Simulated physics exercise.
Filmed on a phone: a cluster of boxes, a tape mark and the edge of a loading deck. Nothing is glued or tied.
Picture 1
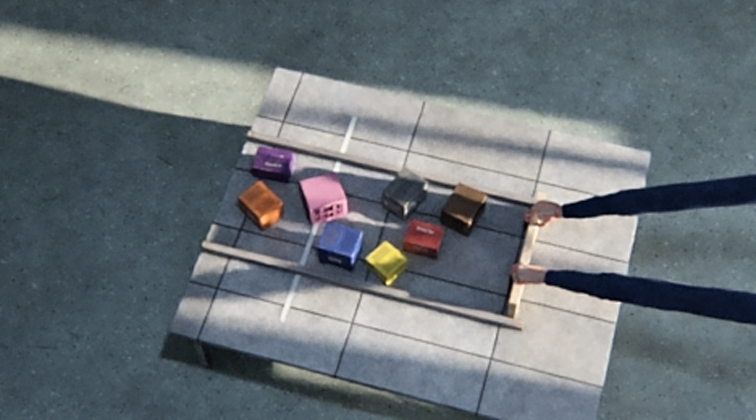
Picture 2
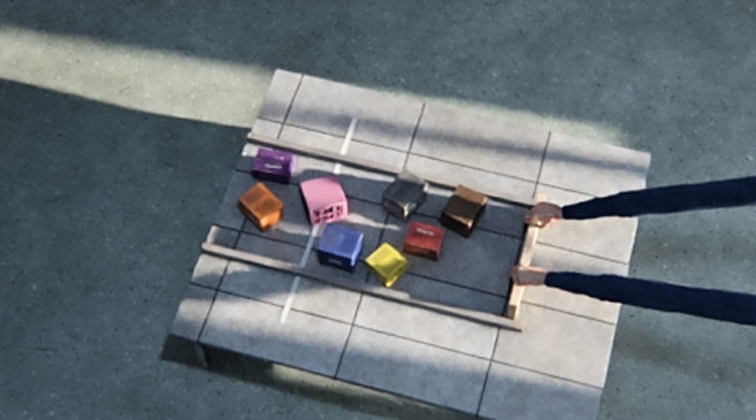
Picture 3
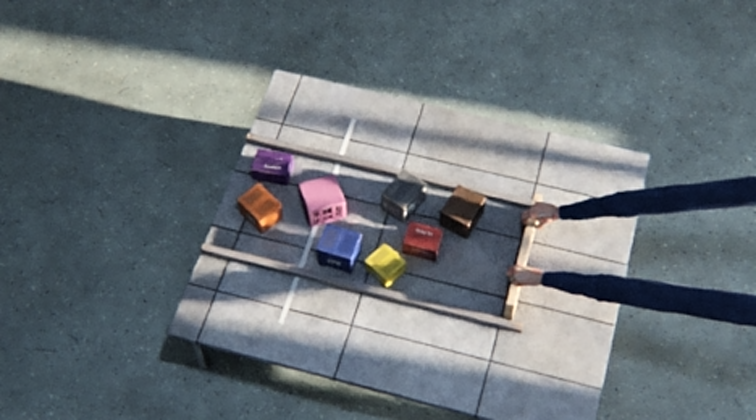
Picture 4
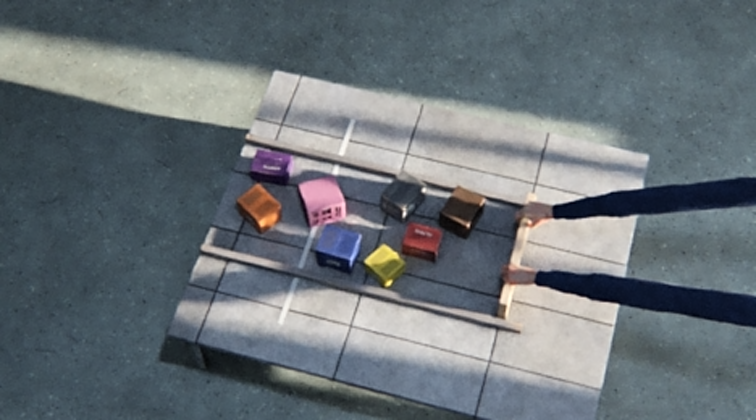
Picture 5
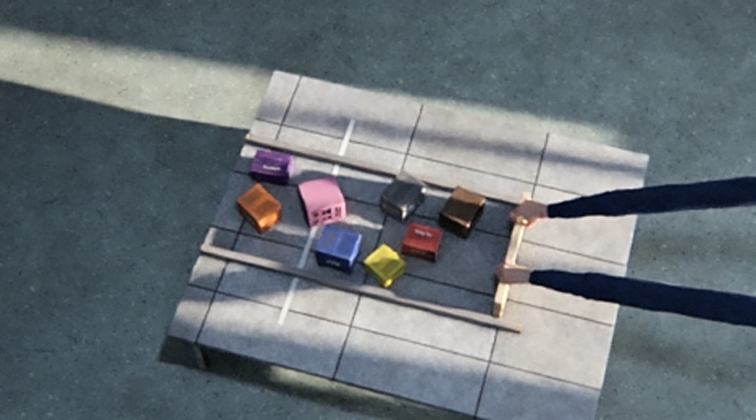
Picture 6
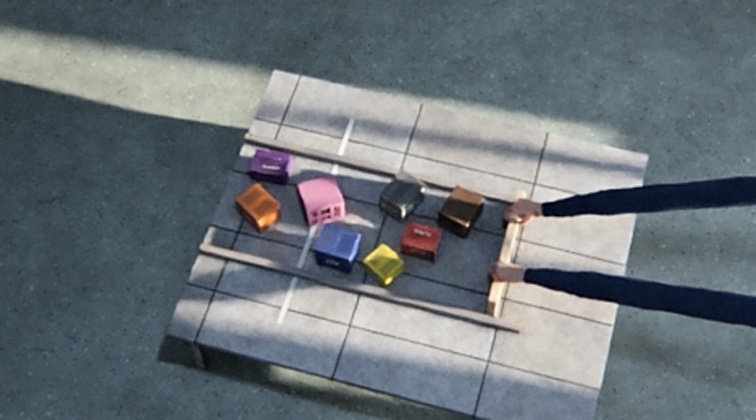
Two dark-sleeved arms sliding a wooden plank slightly left between side rails, while colourful boxes sit still on a tiled deck.
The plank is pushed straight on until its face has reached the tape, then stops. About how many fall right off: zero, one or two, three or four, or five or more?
Outcome: The number that fall off is zero.
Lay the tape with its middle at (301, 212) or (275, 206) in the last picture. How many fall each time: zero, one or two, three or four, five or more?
The falls would be zero; either one or two.
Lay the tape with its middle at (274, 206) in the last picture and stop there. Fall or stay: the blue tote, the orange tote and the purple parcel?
The blue tote stays on; the orange tote tumbles off; the purple parcel comes down.
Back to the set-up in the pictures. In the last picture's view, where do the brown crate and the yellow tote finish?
Near (313, 178) and (289, 248).
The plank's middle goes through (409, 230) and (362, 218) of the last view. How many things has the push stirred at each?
The counts are 4 and 6.
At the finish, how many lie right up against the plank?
It touches 3.
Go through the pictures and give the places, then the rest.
Purple parcel (273, 165); orange tote (261, 207); pink crate (324, 198); plank (526, 255); tape (320, 214), in the first picture.
Orange tote (262, 208); grey parcel (405, 196), in the second picture.
Pink crate (323, 201); plank (523, 257), in the third picture.
Purple parcel (272, 168); red box (422, 243), in the fourth picture.
Orange tote (260, 210); yellow tote (385, 267), in the fifth picture.
Purple parcel (271, 167); orange tote (259, 209); pink crate (321, 201); plank (506, 253); tape (318, 216), in the sixth picture.
Early on, none off yet; purple parcel at rest near (271, 167); orange tote at rest near (259, 209); pink crate at rest near (321, 201).
A while later, none off yet; purple parcel at rest near (271, 167); orange tote at rest near (257, 210); pink crate travelled about its own width near (294, 202).
Finally, the number that fall off is zero.
